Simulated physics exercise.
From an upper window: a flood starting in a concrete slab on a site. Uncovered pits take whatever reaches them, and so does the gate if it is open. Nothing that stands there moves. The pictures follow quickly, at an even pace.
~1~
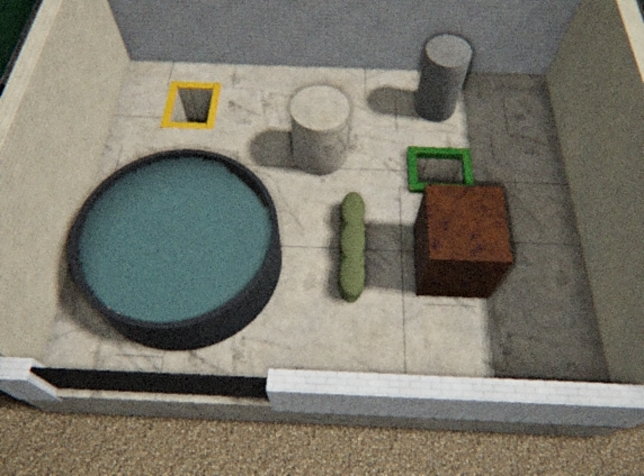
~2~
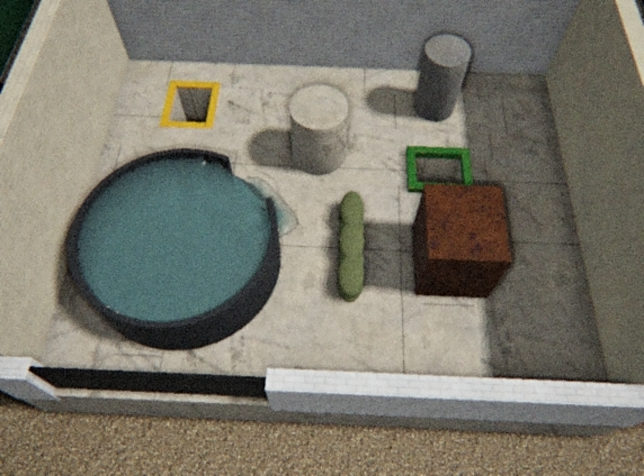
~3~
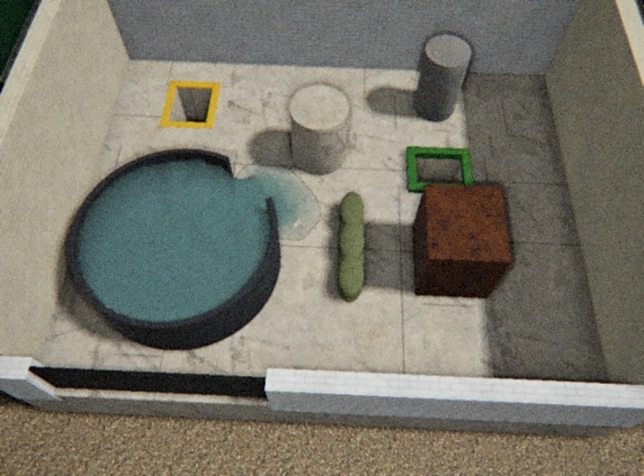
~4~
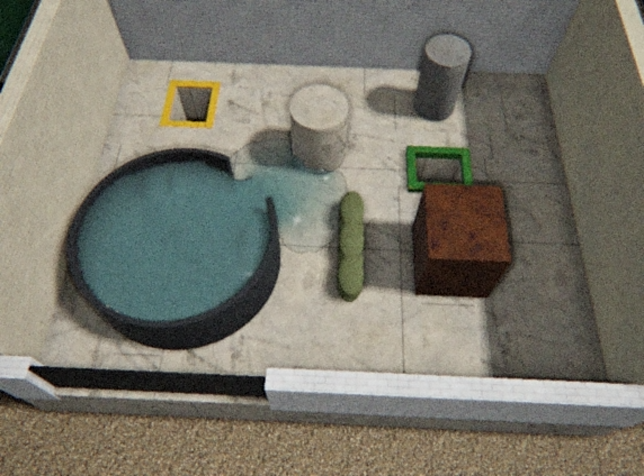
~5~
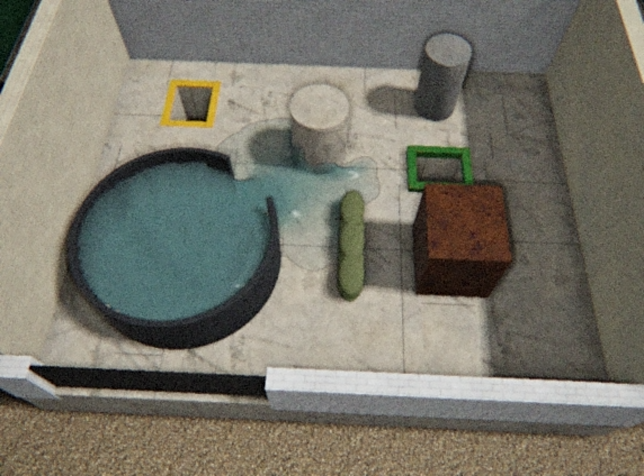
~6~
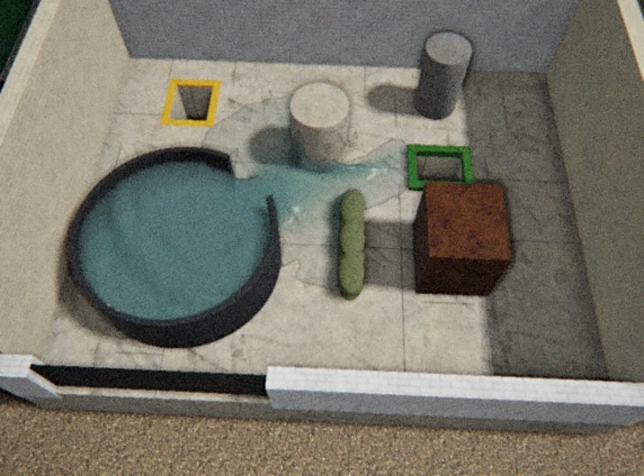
The footage shows a round, dark-rimmed pool in a walled concrete enclosure, first still, then open at its far right side as water pours out, spreading around a pale cylinder and past a green bumpy shape toward a green-edged square opening.
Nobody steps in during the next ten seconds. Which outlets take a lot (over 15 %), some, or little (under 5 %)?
The gate takes not even 5 %; the green pit takes from 5 to 15 %; the yellow pit takes from 5 to 15 %.
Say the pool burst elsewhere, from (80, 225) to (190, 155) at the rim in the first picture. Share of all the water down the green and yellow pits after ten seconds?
Parts in a hundred: Green 0, yellow 50.
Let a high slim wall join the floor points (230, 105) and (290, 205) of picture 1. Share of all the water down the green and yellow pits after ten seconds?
In per cent: Green 0, yellow 20.
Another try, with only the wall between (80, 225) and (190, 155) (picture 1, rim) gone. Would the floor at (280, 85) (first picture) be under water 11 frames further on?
At that place: Covered.
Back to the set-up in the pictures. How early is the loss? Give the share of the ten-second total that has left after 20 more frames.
I make it 45 per cent.
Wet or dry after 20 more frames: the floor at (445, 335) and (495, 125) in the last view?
In turn: Dry, under water.
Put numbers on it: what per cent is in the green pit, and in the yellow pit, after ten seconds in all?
In turn 10 and 8 per cent.
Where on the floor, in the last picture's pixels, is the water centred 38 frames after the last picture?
Around (297, 207).
A moment on, water covers 25 % of the floor; the gate 0 %, the green pit 2 %, the yellow pit 0 %.
Next, water covers 45 % of the floor; the gate 0 %, the green pit 4 %, the yellow pit 0 %.
Then, water covers 70 % of the floor; the gate 0 %, the green pit 7 %, the yellow pit 1 %.
Later, water covers 90 % of the floor; the gate 0 %, the green pit 9 %, the yellow pit 4 %.
In the end, water covers 100 % of the floor; the gate 0 %, the green pit 11 %, the yellow pit 7 %.
